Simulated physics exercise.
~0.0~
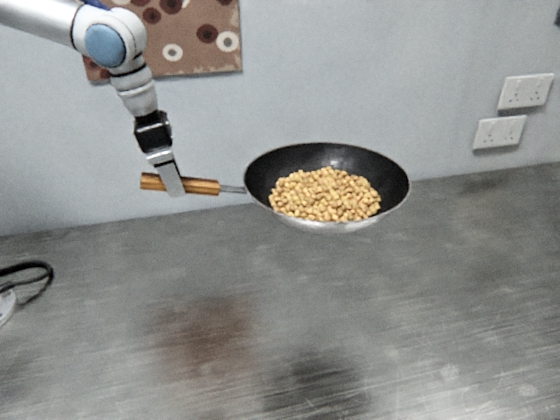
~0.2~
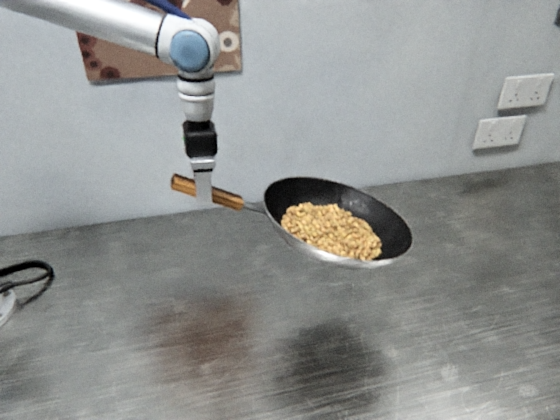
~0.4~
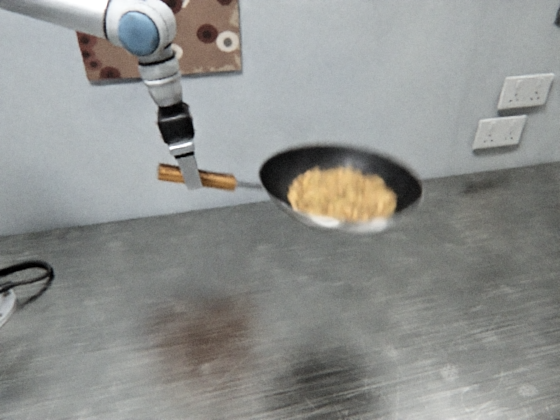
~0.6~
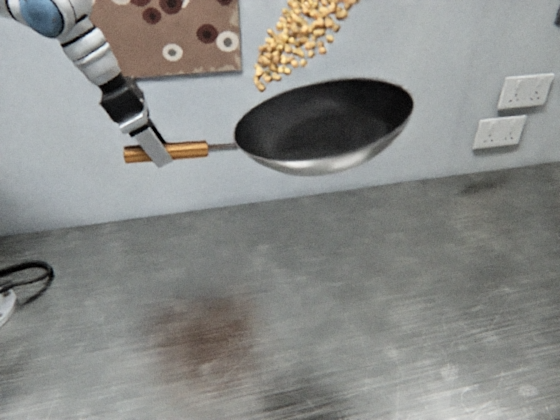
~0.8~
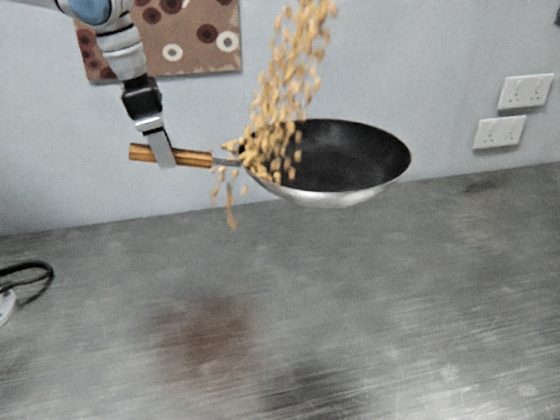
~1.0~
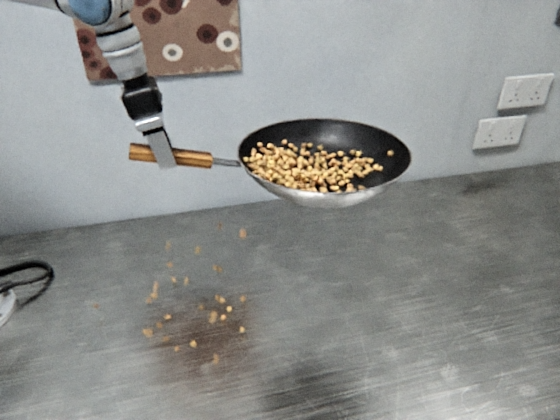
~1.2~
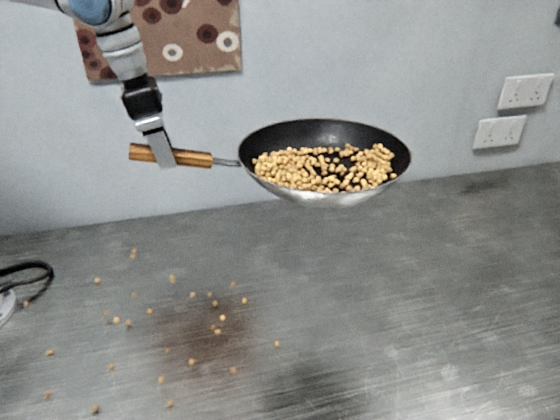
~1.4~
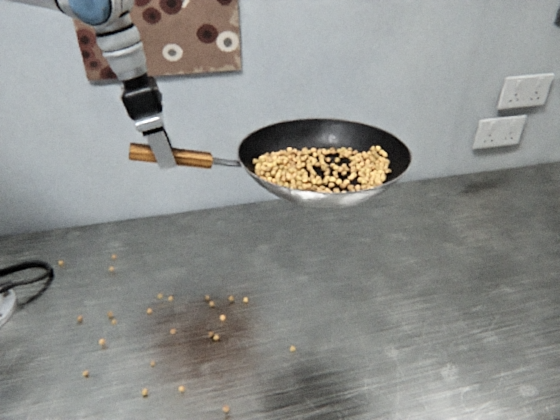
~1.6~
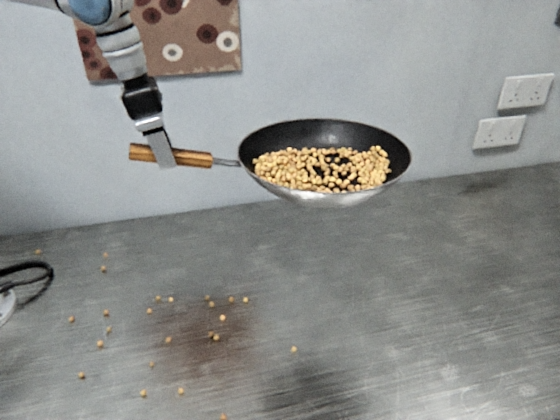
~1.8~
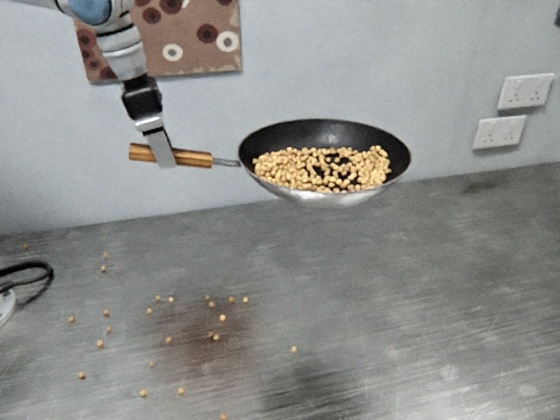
A robot arm at the upper left grips the wooden handle of a black frying pan full of tan chickpeas, holding it above a streaked grey table. The fixed view faces a pale grey wall with a brown patterned panel and white sockets, and a dark cable lies at the left. The arm dips and tilts the pan, then swings it upward, tossing the chickpeas into the air. They fall back in a stream toward the handle side, and some miss the rim. Most settle in the level, motionless pan, while a small number bounce and scatter across the table below.
